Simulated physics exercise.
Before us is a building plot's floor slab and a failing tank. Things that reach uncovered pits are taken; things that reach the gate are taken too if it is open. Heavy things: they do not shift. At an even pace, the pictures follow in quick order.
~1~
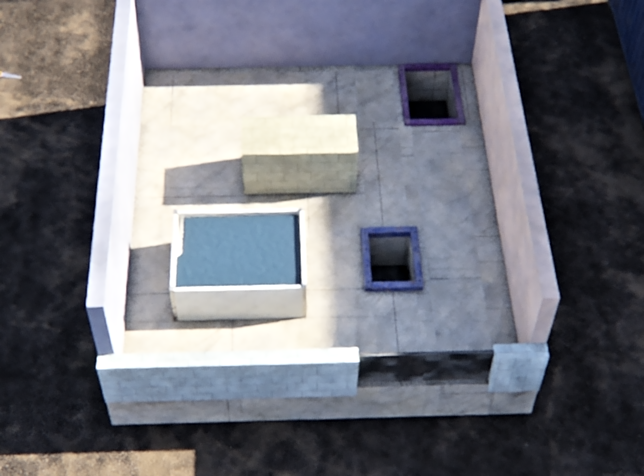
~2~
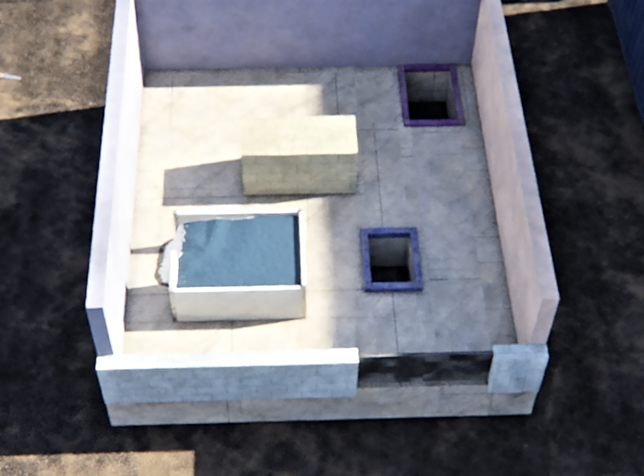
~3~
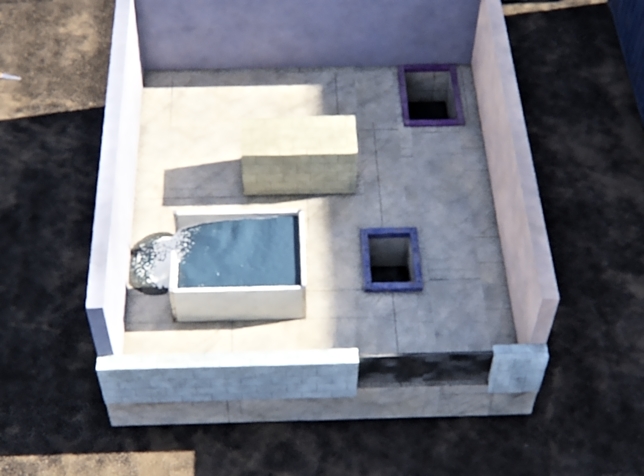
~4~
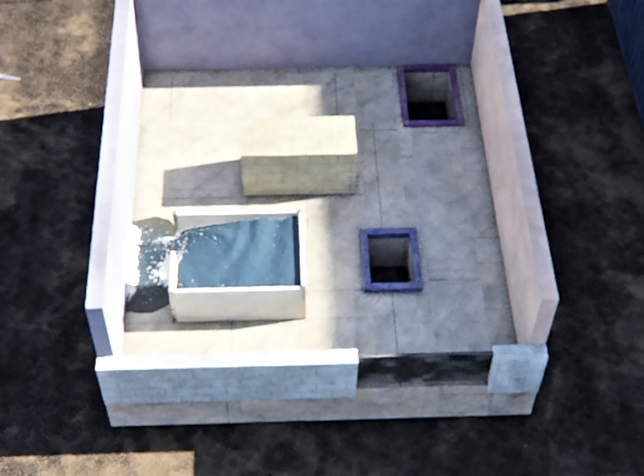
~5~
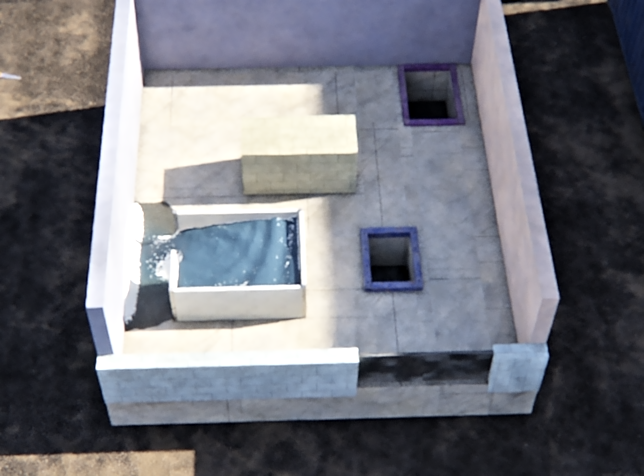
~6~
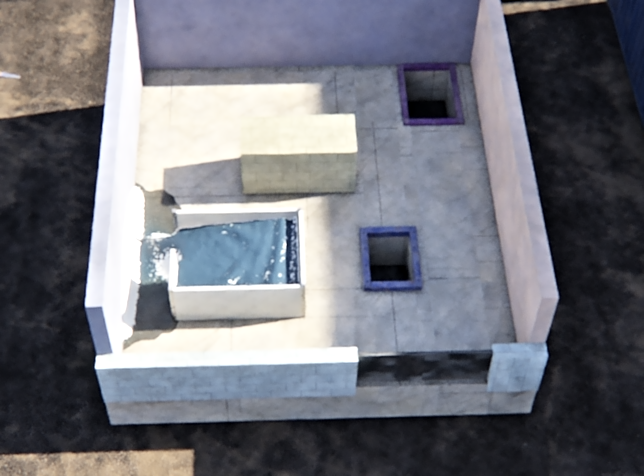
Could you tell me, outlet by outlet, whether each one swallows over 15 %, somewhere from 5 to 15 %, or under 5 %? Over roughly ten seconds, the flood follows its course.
In order: The gate fails to reach five per cent; the blue pit fails to reach five per cent; the purple pit lies in the five-to-fifteen range.
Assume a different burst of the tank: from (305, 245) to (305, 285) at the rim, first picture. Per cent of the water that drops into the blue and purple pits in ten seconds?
Near enough: Blue 15 percent, purple 10 percent.
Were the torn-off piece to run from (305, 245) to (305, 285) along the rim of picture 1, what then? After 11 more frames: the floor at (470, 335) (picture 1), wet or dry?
At that point: Swamped.
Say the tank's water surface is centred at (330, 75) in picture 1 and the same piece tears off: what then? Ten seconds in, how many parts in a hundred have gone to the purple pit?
Purple: 0 %.
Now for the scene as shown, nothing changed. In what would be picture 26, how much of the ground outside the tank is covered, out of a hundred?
My best guess is some 50 %.
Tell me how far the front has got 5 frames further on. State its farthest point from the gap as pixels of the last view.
I'd say near (142, 98).
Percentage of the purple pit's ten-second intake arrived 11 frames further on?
Working it through, I arrive at 0 %.
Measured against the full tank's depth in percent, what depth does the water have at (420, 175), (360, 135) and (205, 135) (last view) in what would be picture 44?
Readings in sequence: 2, 4, 2 percent.
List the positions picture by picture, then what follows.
The first picture shows still water in the open tank at (239, 252).
In the second picture, the front is at a hidden place, out from the gap at (179, 254).
In the third picture, the front is at (130, 272), out from the gap at (179, 255).
In the fourth picture, the front is at (127, 306), out from the gap at (179, 256).
In the fifth picture, the front is at (126, 327), out from the gap at (179, 255).
In the sixth picture, water pours out at (179, 253) and has run to (135, 186).
A moment on, water covers 20 % of the floor; the gate 0 %, the blue pit 0 %, the purple pit 0 %.
Next, water covers 35 % of the floor; the gate 0 %, the blue pit 0 %, the purple pit 0 %.
Then, water covers 50 % of the floor; the gate 0 %, the blue pit 0 %, the purple pit 0 %.
Later, water covers 75 % of the floor; the gate 0 %, the blue pit 0 %, the purple pit 4 %.
In the end, water covers 95 % of the floor; the gate 0 %, the blue pit 0 %, the purple pit 7 %.
